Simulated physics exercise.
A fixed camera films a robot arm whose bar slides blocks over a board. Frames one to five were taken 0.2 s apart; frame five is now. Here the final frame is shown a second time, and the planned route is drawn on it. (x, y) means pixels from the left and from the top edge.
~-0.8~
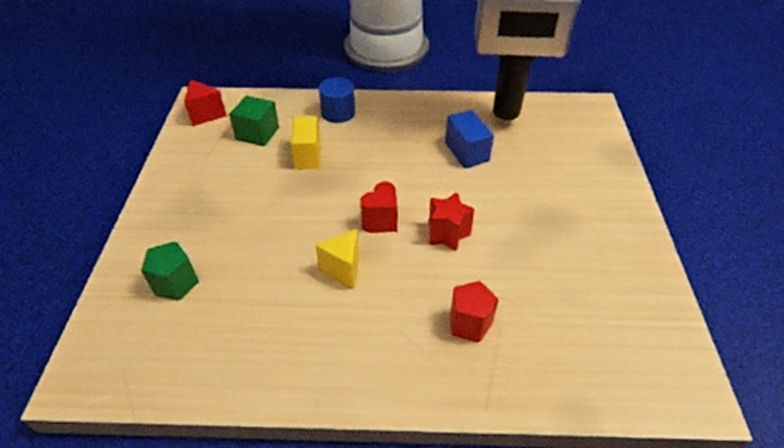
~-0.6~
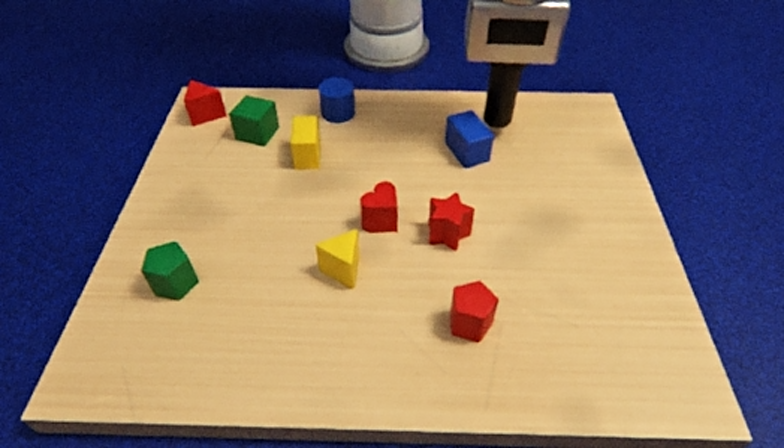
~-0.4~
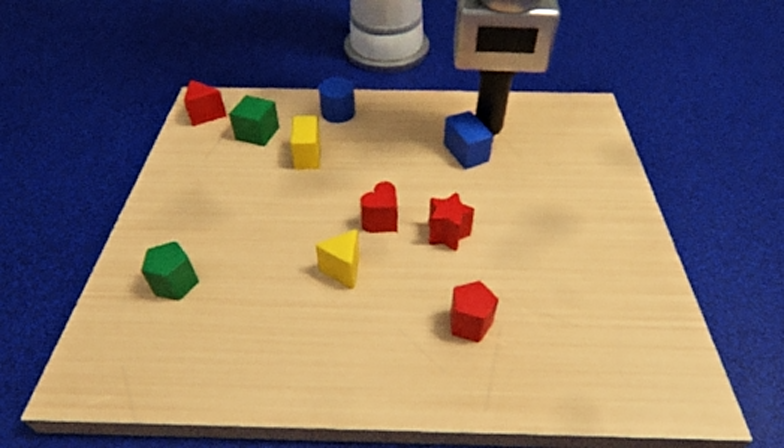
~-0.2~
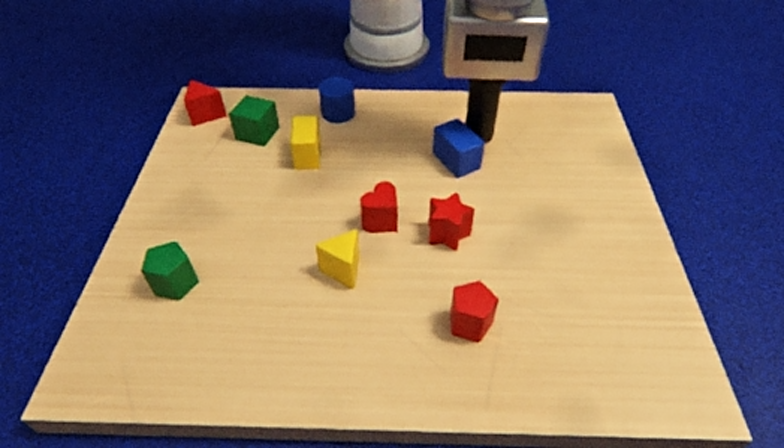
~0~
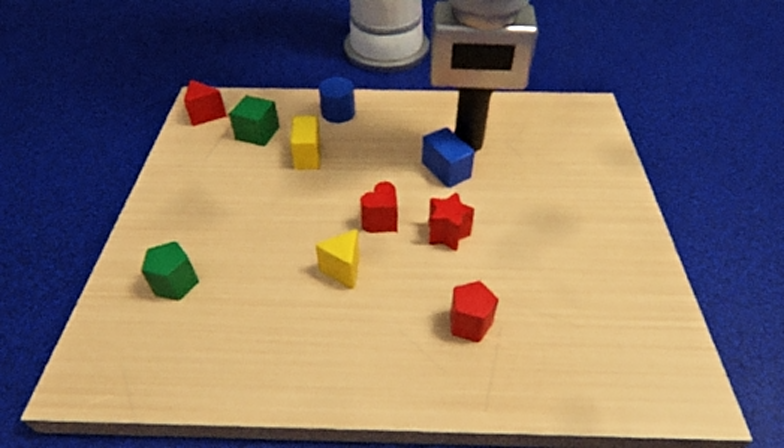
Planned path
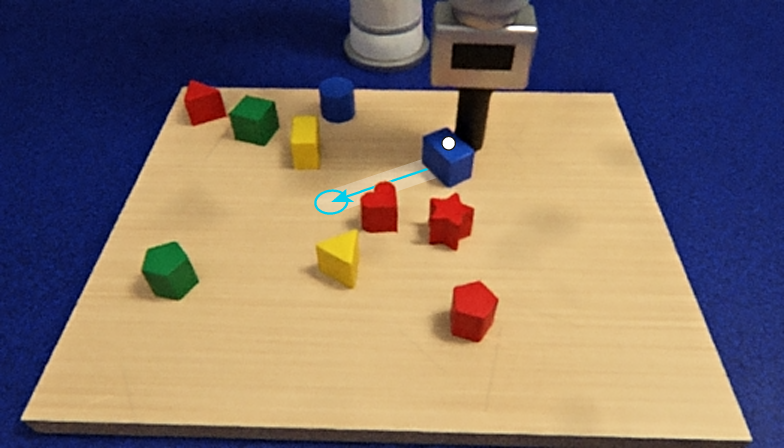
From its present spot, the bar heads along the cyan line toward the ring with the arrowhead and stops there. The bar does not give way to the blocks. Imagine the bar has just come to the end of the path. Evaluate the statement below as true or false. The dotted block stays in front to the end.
My answer: False.
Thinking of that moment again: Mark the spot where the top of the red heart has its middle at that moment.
By then it is at (377, 214).
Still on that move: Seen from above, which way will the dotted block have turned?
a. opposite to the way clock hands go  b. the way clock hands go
My answer is option a.
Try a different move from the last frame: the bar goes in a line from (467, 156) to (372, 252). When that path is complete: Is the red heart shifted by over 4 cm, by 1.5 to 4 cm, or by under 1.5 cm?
If I had to pick, the red heart travels beyond 4 cm here.
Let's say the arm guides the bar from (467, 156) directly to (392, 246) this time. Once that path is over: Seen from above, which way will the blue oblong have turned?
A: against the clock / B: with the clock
My answer is option B.
The line goes from (467, 156) directly to (331, 202); the dot is on the blue oblong.
The first path, step by step. One third of the way, bar (424, 158); blue oblong (413, 164), turned 50° anticlockwise.
Two thirds of the way, bar (378, 174); red heart (377, 211), turned 15° anticlockwise; blue oblong (391, 180), turned 75° anticlockwise.
At the end, bar (330, 190); yellow oblong unmoved; red heart (377, 214); blue oblong (390, 181), turned 80° anticlockwise.
